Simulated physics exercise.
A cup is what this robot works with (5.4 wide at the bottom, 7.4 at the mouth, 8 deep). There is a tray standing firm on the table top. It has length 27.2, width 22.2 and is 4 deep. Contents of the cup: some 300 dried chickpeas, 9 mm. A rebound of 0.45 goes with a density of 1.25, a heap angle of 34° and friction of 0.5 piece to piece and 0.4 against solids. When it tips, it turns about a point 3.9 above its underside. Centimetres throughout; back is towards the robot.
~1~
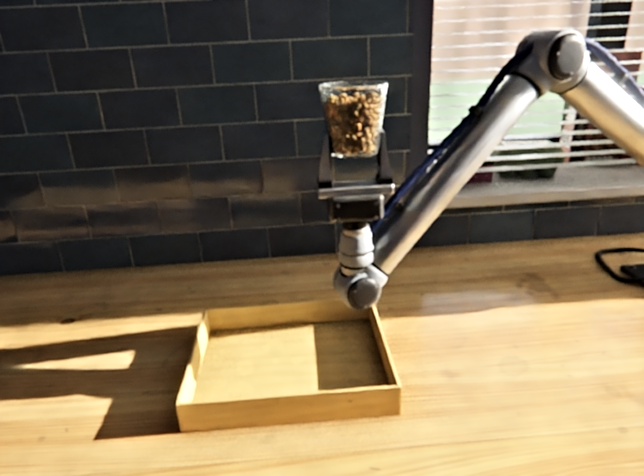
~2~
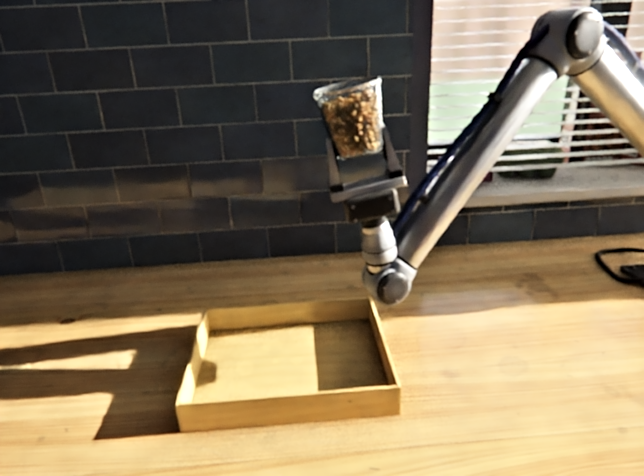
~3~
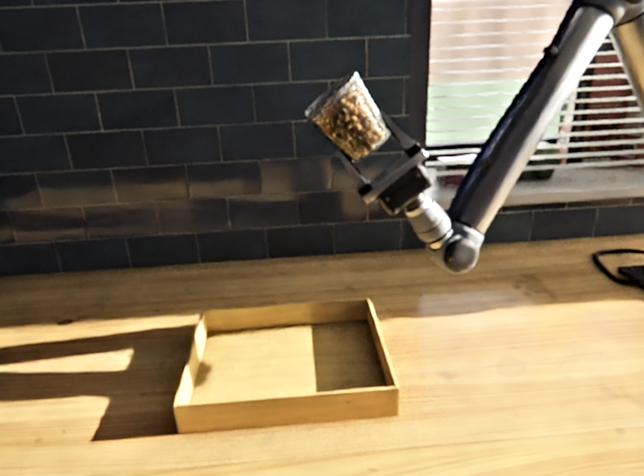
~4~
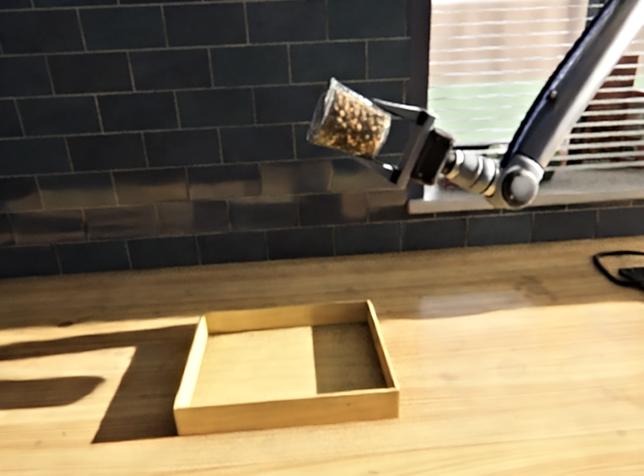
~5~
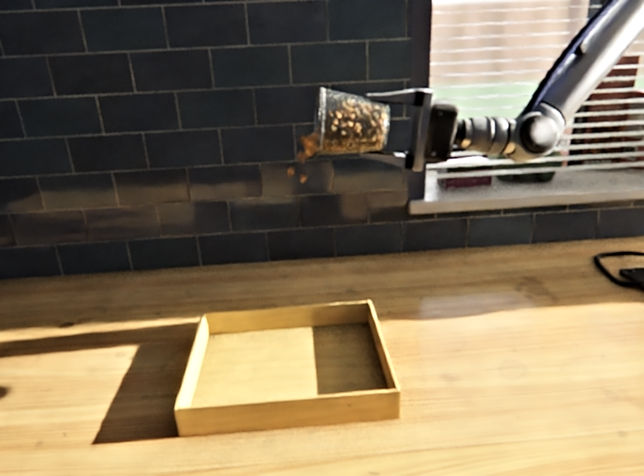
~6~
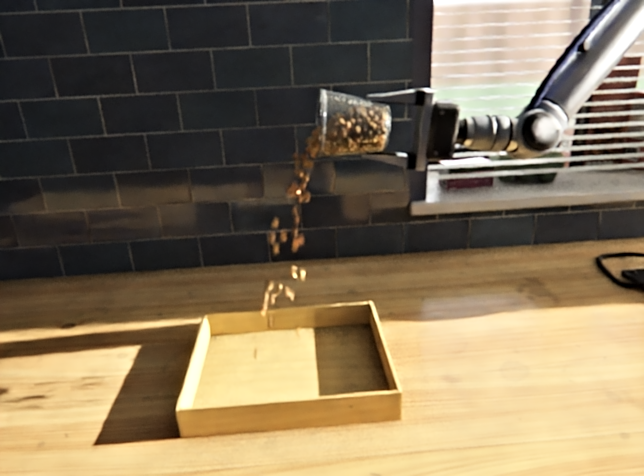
A robot arm tips a clear cup leftward, and dried chickpeas pour toward a wooden tray.
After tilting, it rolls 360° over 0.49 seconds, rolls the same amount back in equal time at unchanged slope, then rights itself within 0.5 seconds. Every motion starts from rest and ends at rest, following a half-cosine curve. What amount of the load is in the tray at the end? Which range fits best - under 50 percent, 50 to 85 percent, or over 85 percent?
The best fit is 50 to 85 percent.
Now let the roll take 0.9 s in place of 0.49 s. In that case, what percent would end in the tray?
With that change you'd see near 80 per cent.
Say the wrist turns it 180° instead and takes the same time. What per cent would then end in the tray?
Then about 65 percent.
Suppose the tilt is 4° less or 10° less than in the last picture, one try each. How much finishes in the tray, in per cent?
I'd expect some 55 per cent, then some 30 per cent.
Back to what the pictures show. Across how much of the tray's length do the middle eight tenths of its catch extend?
Around 18 cm.
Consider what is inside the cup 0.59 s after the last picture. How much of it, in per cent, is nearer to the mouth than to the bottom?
Something near 45 in a hundred.
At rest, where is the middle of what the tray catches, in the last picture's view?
Near pixel (261, 375).
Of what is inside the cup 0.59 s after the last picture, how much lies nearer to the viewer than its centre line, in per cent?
About 45 per cent.
Then, 0.59 s after the last picture, tipped 84°, highest piece 37 above the table; 147 in the cup, 116 in the tray, 36 in flight or on a rim.
Then, 1.18 s after the last picture, tipped 54°, highest piece 36 above the table; 194 in the tray, 93 in the cup, 3 on the table or floor, 9 in flight or on a rim.
Then, 1.68 s after the last picture, upright, highest piece 37 above the table; 202 in the tray, 92 in the cup, 5 on the table or floor.
Then, 2.38 s after the last picture, upright, highest piece 37 above the table; 202 in the tray, 92 in the cup, 5 on the table or floor.
Final count, 202 in the tray, 92 in the cup, 5 on the table or floor. That is 68 % in the tray.
